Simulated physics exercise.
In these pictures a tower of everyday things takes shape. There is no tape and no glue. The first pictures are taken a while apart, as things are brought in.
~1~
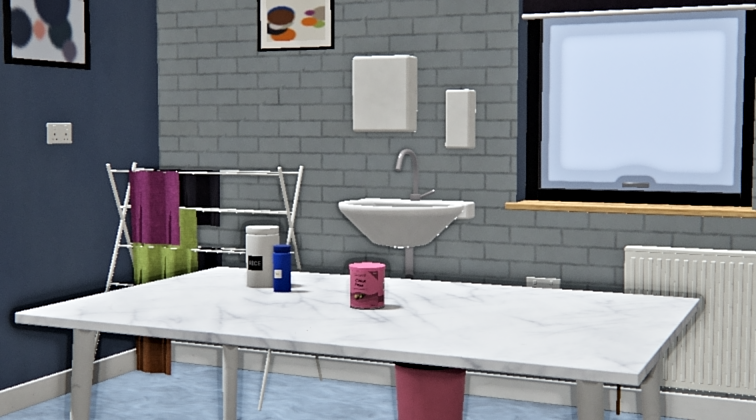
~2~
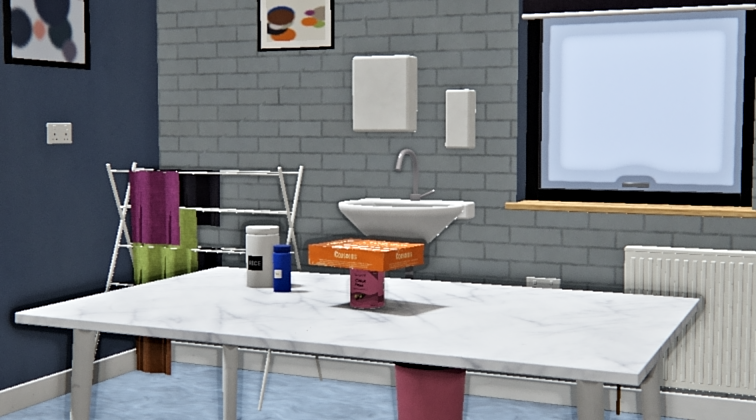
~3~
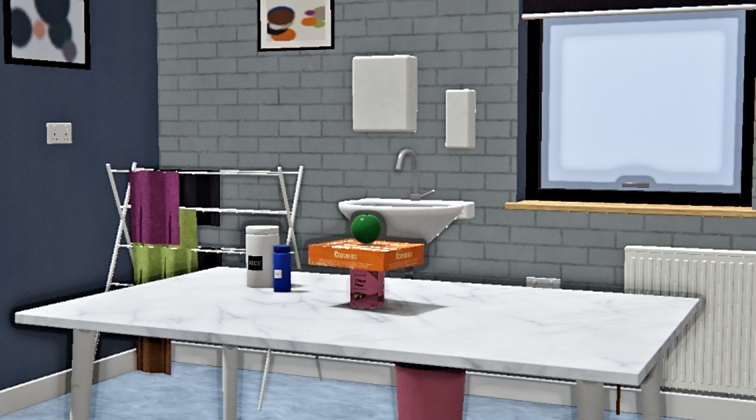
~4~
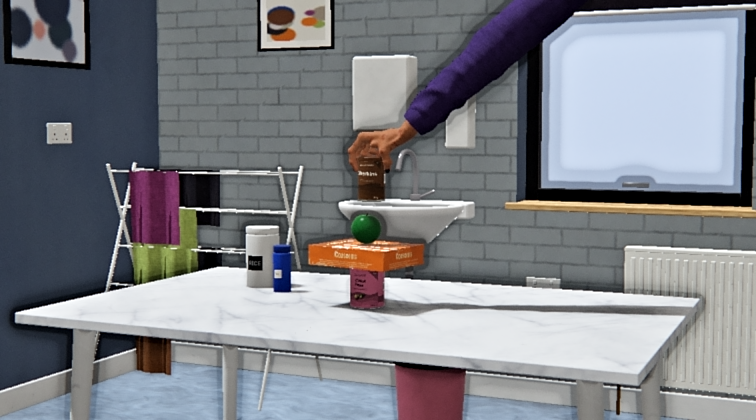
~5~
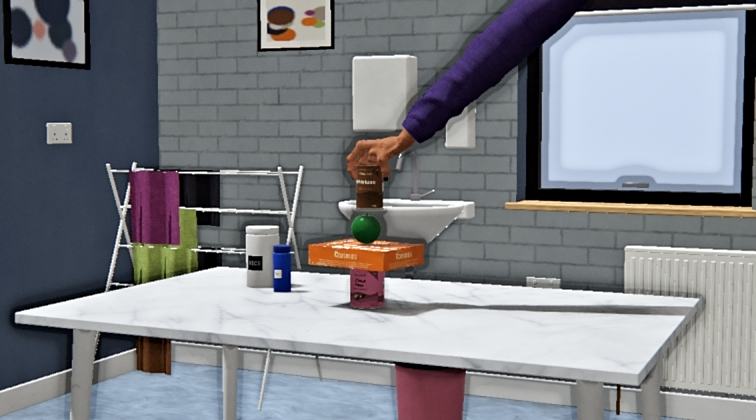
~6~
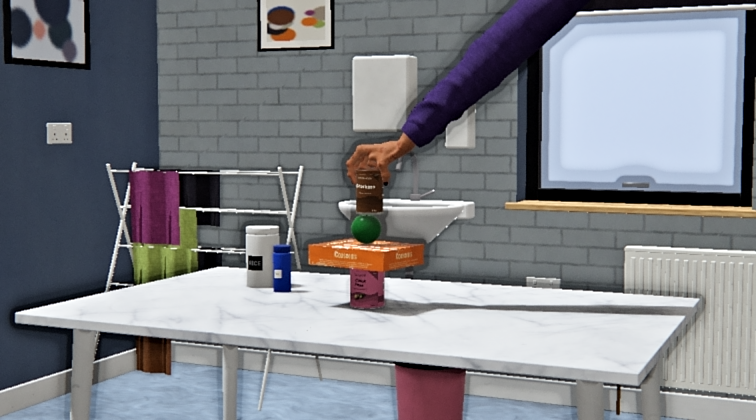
On a marble-topped table in a grey-brick room, an orange packet appeared on a pink tin, then a green apple on top, and a hand lowered a brown tin onto the apple, still gripping it.
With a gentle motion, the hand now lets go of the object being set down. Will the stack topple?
The pile fails to rest steadily.
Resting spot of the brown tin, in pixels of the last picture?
The object winds up at approximately (461, 292).
Then, 0.40 s past the last view, brown tin rocked 62° from its first pose near (391, 203).
Then, 0.60 s past the last view, brown tin now fallen.
Then, 0.70 s past the last view, things are still on the move.
Then, 1.00 s past the last view, as before.
Finally, fallen, brown tin; the other 5 still in place. Final places as the last picture's camera would see them, brown tin near (461, 292). The pile loses its balance.
